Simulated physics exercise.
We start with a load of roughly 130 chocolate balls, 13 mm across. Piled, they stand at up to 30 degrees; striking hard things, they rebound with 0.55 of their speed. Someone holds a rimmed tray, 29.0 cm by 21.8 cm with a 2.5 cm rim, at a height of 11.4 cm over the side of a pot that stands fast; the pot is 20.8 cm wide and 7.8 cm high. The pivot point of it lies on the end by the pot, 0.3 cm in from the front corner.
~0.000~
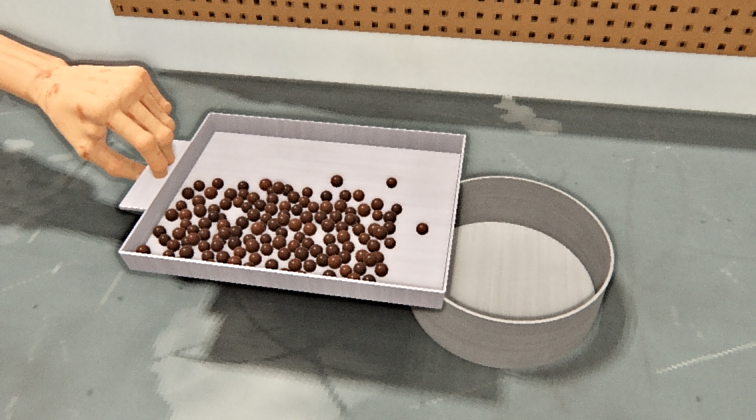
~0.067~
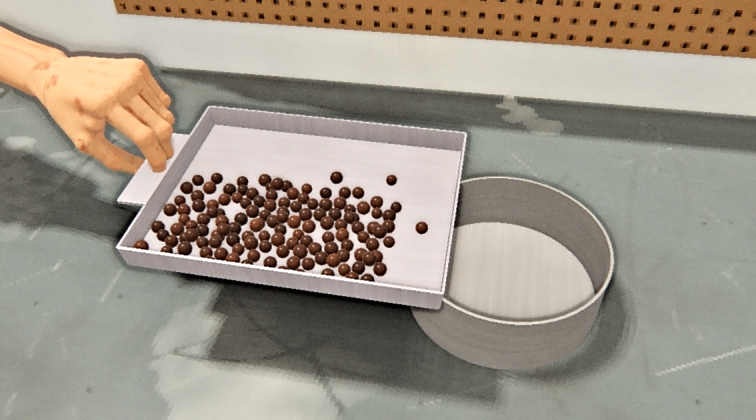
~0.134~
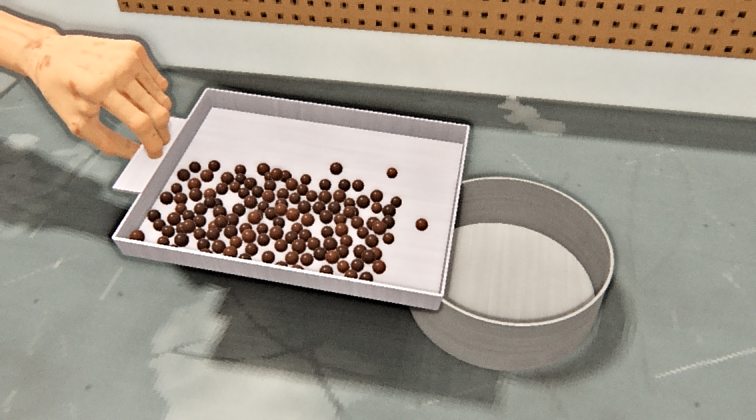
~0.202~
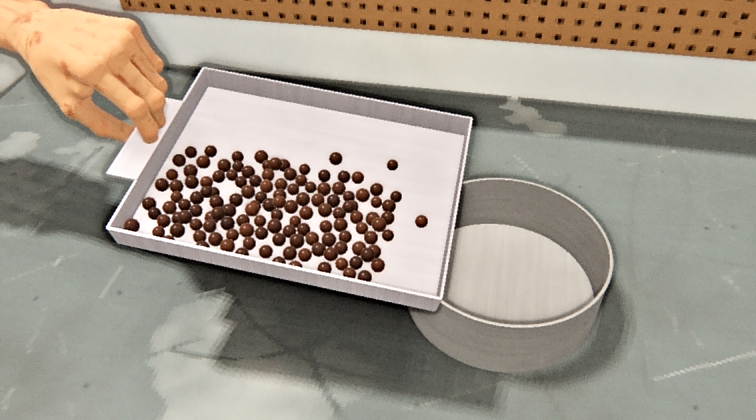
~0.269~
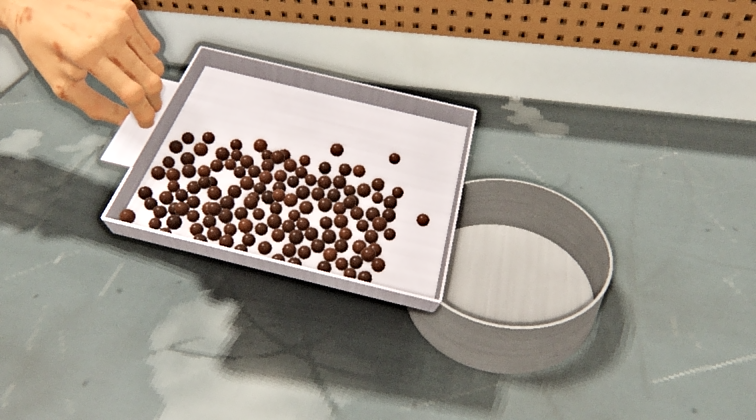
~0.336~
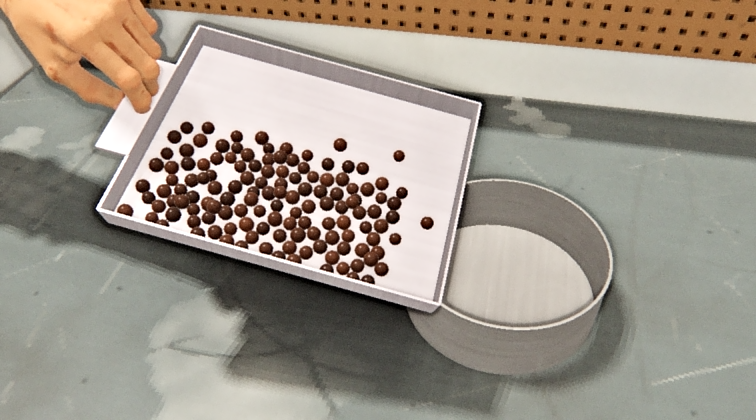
A hand raises the left end of a tray of brown balls beside a pot.
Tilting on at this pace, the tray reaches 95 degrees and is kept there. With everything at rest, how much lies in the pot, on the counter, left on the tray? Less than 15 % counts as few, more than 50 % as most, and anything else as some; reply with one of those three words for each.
Here it is: Pot: Few, counter: Most, left on the tray: Few.
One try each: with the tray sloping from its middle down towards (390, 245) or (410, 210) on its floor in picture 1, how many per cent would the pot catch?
Some 20 and 95 per cent.
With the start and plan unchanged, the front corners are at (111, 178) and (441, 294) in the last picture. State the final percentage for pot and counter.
In the pot: 95 per cent; on the counter: 5 per cent.
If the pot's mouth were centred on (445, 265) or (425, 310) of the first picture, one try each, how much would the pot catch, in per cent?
Near 0 and 45 percent, one try each.
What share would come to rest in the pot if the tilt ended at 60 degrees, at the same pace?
That would be around 0 percent.
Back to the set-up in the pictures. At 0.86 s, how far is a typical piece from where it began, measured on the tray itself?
Displacement on the tray: About 4 cm.
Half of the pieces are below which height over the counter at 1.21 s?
The halfway line is at about 22 cm.
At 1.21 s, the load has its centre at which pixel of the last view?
Estimated centre of load: Around (347, 238).
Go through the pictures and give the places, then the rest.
The first picture shows tray tilt 0 degrees, front corners at (123, 250) and (442, 290); middle of the pieces at (282, 233); pot at (508, 241).
The second picture shows tray tilt 1 degrees, front corners at (121, 246) and (440, 291); middle of the pieces at (281, 230).
The third picture shows tray tilt 5 degrees, front corners at (116, 236) and (440, 293), lowest corner right front; middle of the pieces at (279, 223).
The fourth picture shows tray tilt 10 degrees, front corners at (111, 226) and (439, 296), lowest corner right front; middle of the pieces at (277, 215).
The fifth picture shows tray tilt 14 degrees, front corners at (106, 217) and (438, 299), lowest corner right front; middle of the pieces at (276, 209).
The sixth picture shows tray tilt 19 degrees, front corners at (101, 208) and (437, 301), lowest corner right front; middle of the pieces at (277, 206); pot at (506, 245). Its pace works out near 70 degrees a second.
After 0.86 s, tilt 55 degrees; the tray holds 100 %, the pot 0 %.
After 1.21 s, tilt 79 degrees; the tray holds 100 %, the pot 0 %.
Then, at 1.65 s, tilt 95 degrees; the tray holds 30 %, the pot 0 %.
In the end, at 2.9 s, pot 0 %, counter 100 %, tray 0 %.
